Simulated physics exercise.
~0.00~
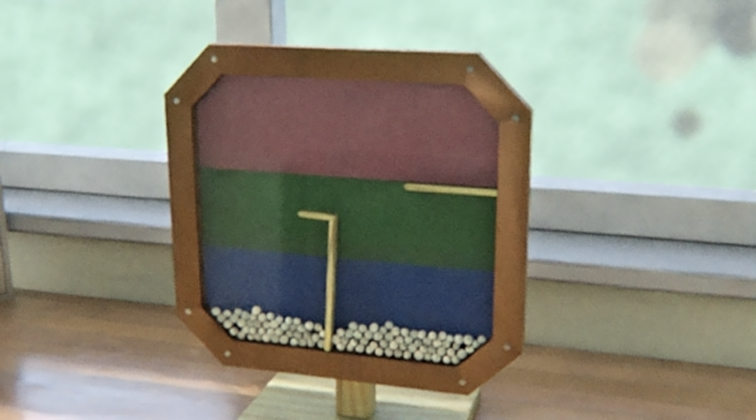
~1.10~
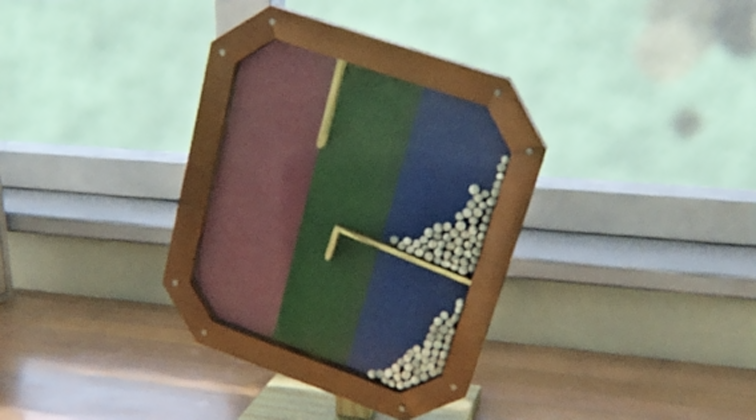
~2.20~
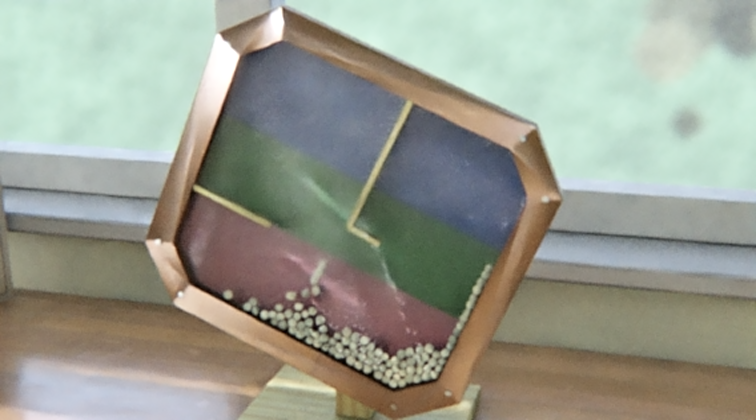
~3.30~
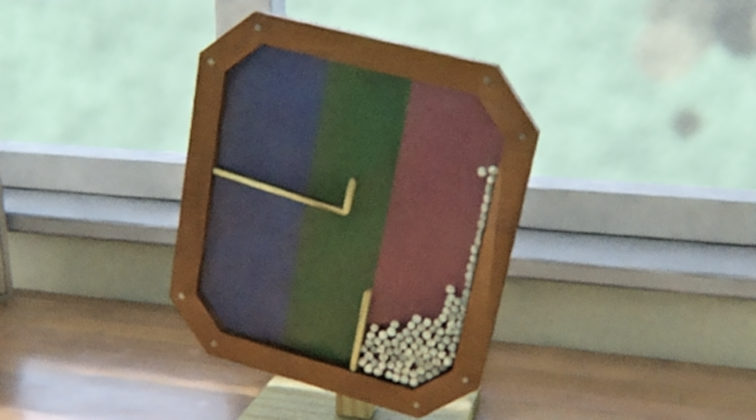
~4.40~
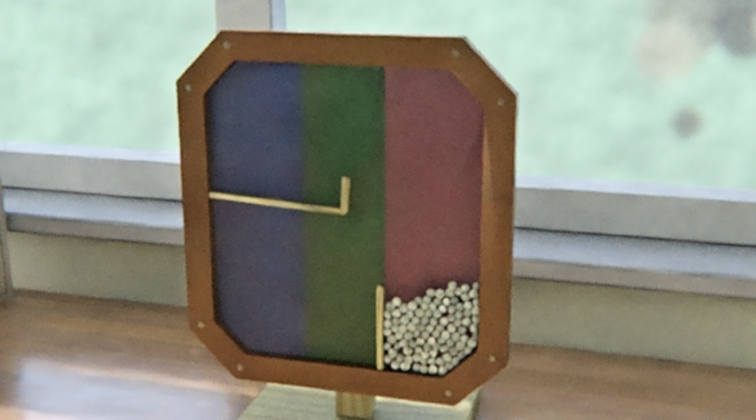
A wooden-framed, clear-faced box turned anticlockwise on its stand, sending small pale beads sliding from the blue band across to the pink one, and it stopped on its side with them all piled in the pink band's bottom right corner.
